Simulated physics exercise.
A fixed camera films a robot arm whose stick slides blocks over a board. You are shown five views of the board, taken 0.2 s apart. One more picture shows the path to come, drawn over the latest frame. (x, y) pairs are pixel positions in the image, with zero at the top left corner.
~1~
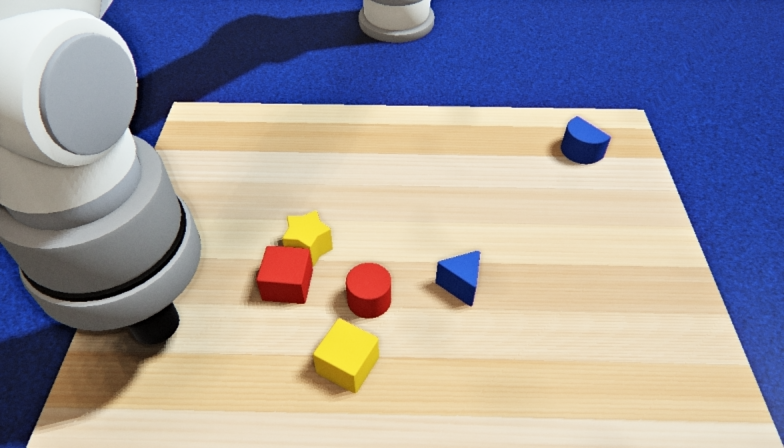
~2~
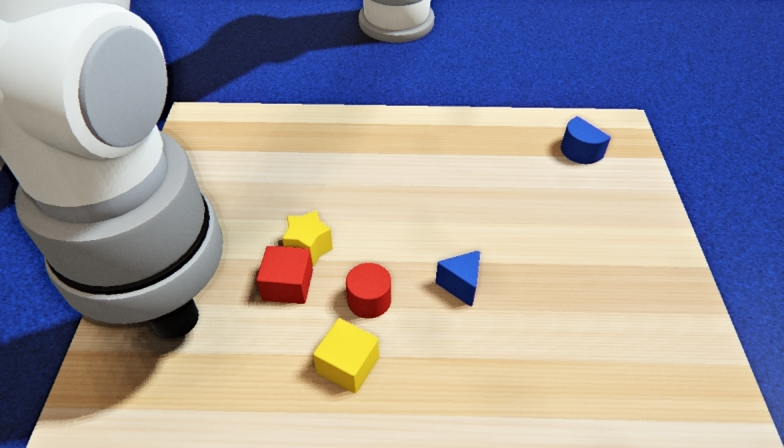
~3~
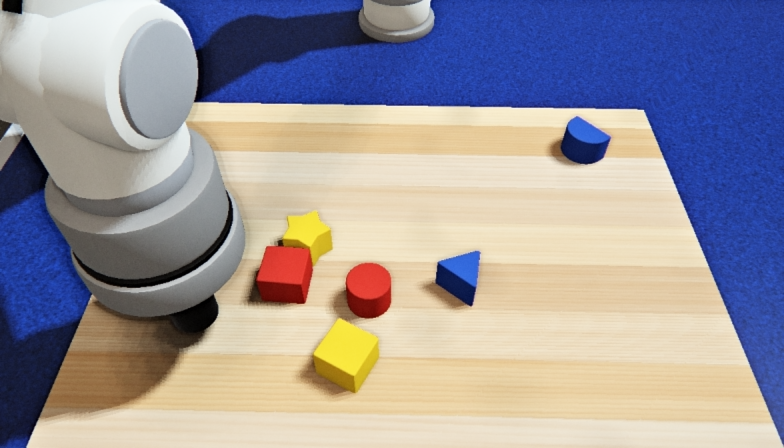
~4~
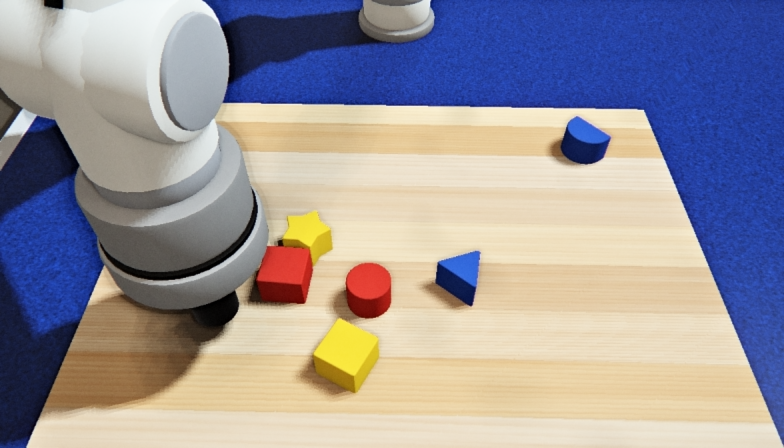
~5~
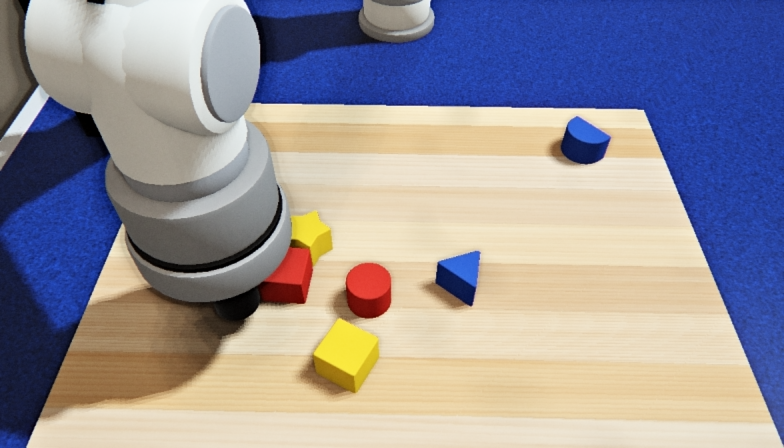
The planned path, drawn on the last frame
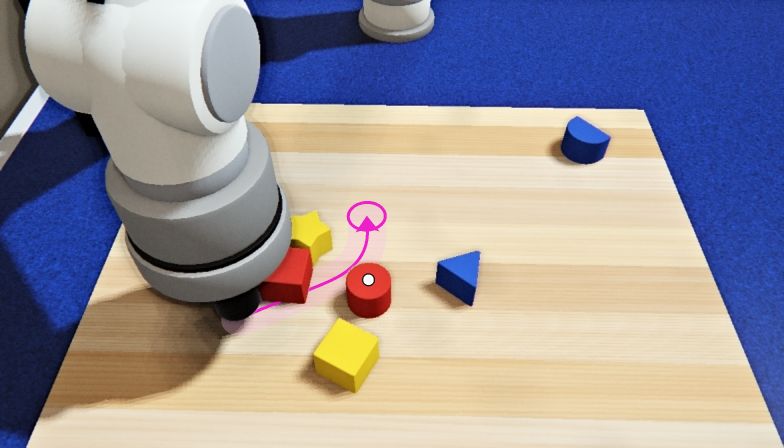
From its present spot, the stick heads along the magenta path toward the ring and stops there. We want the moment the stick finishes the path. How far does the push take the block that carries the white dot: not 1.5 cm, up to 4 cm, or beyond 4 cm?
It slides not even 1.5 cm.
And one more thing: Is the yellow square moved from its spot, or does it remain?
That block stays.
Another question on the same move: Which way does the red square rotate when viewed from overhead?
Rotation: Counter-clockwise.
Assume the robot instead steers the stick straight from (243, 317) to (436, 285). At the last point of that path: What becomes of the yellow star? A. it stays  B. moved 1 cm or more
Correct choice: B.
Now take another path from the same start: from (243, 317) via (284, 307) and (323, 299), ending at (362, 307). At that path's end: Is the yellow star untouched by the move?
My answer is no.
The line goes from (243, 317) by way of (305, 291) and (358, 261) to (367, 216); the dot is on the red round block.
What follows on the original path. One third of the way, stick (303, 277); red square (315, 237); yellow star (322, 205), turned 15° anticlockwise.
Two thirds of the way, stick (357, 246); red square (339, 211), turned 35° anticlockwise; yellow star (321, 186), turned 50° anticlockwise.
At the end, stick (366, 201); red square (334, 179), turned 70° anticlockwise; yellow star (300, 167), turned 85° anticlockwise; yellow square unmoved; red round block unmoved.
